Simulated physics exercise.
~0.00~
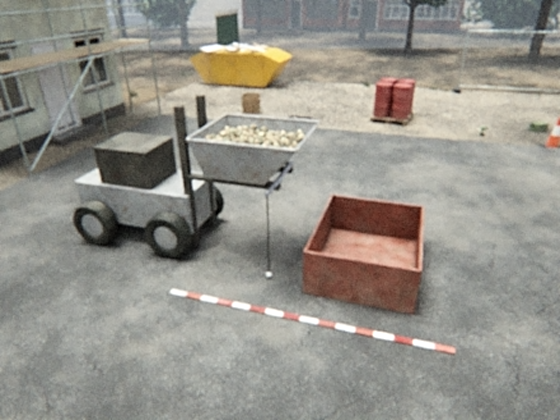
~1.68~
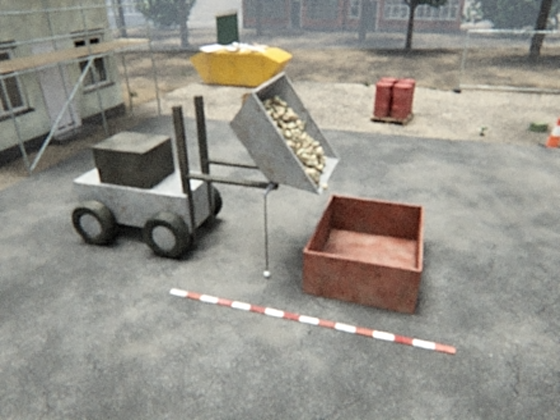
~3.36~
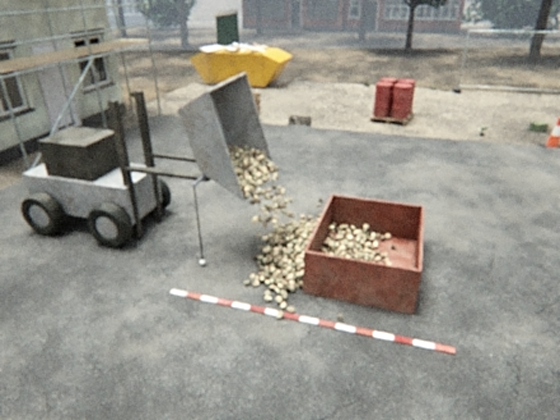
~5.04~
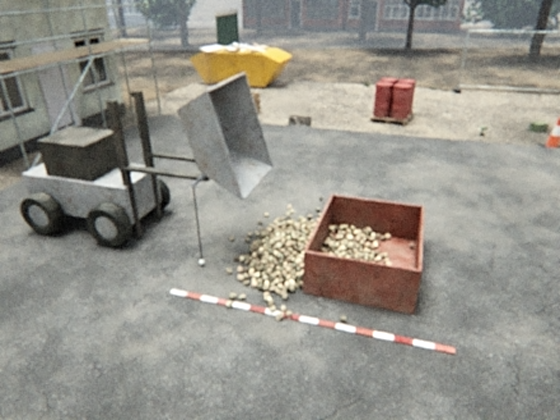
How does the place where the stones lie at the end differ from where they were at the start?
At the start the stones were all up in the forklift's raised grey skip. By the end they are lower down and further right, most of them heaped on the ground just left of the red bin and a smaller share inside it.
Paved yard where a forklift tips a skip of stones, backs left, and leaves most heaped beside a red bin, some inside.
